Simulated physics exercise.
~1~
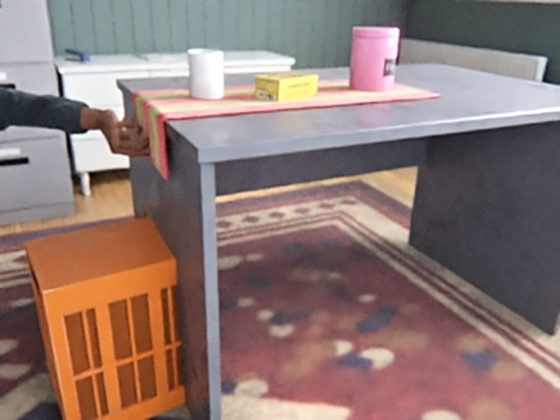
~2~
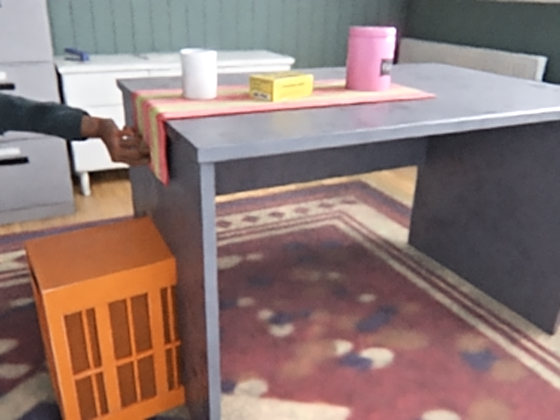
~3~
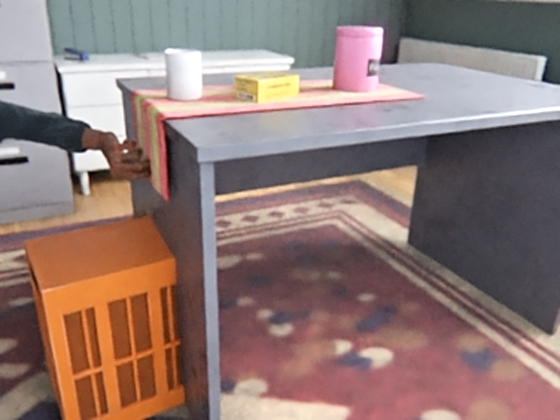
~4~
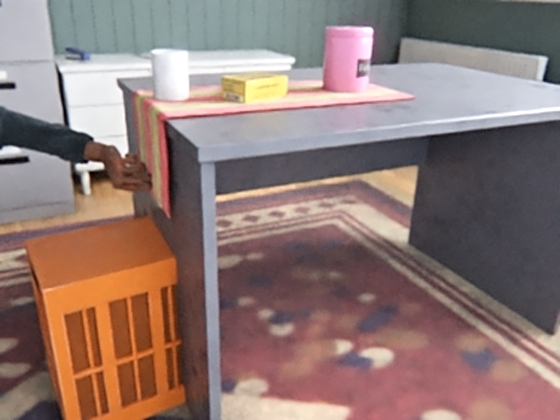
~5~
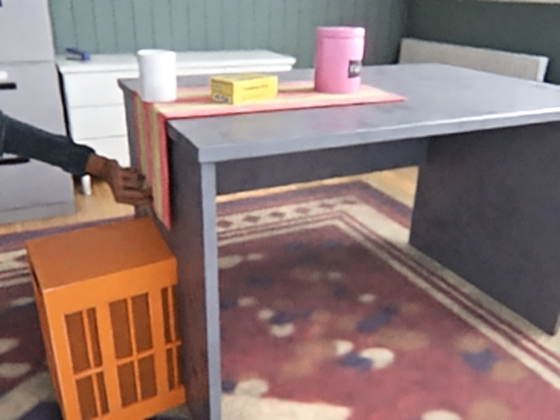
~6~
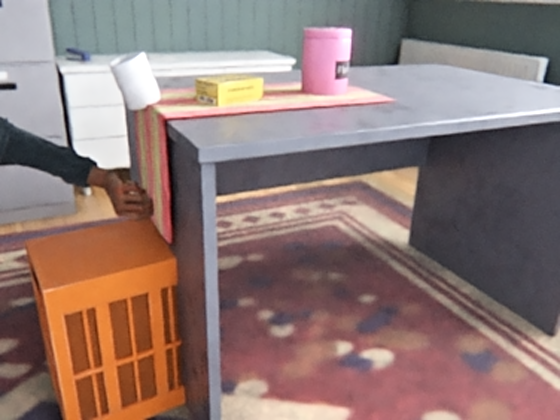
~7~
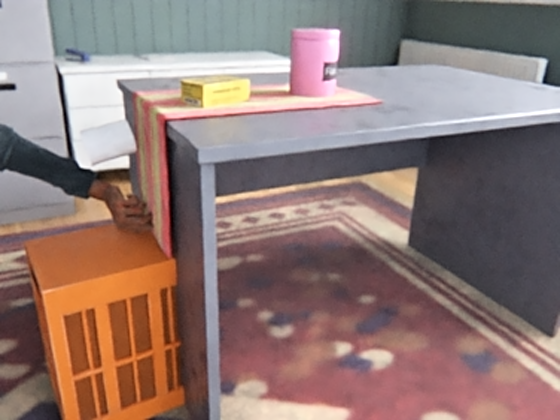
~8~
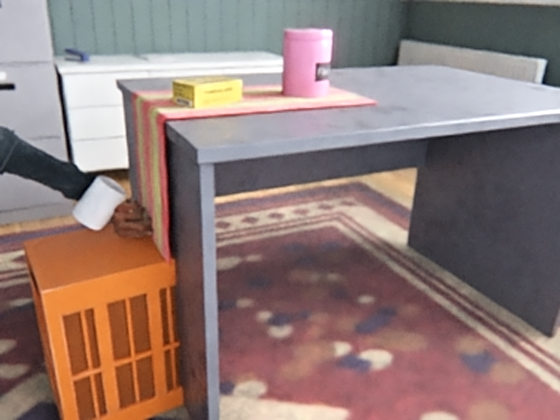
A hand pulled the striped red cloth down over the left end of a gray table, drawing a white mug, yellow packet and pink canister leftward until the mug tipped off the edge and dropped toward the orange crate, while the others stayed on top.
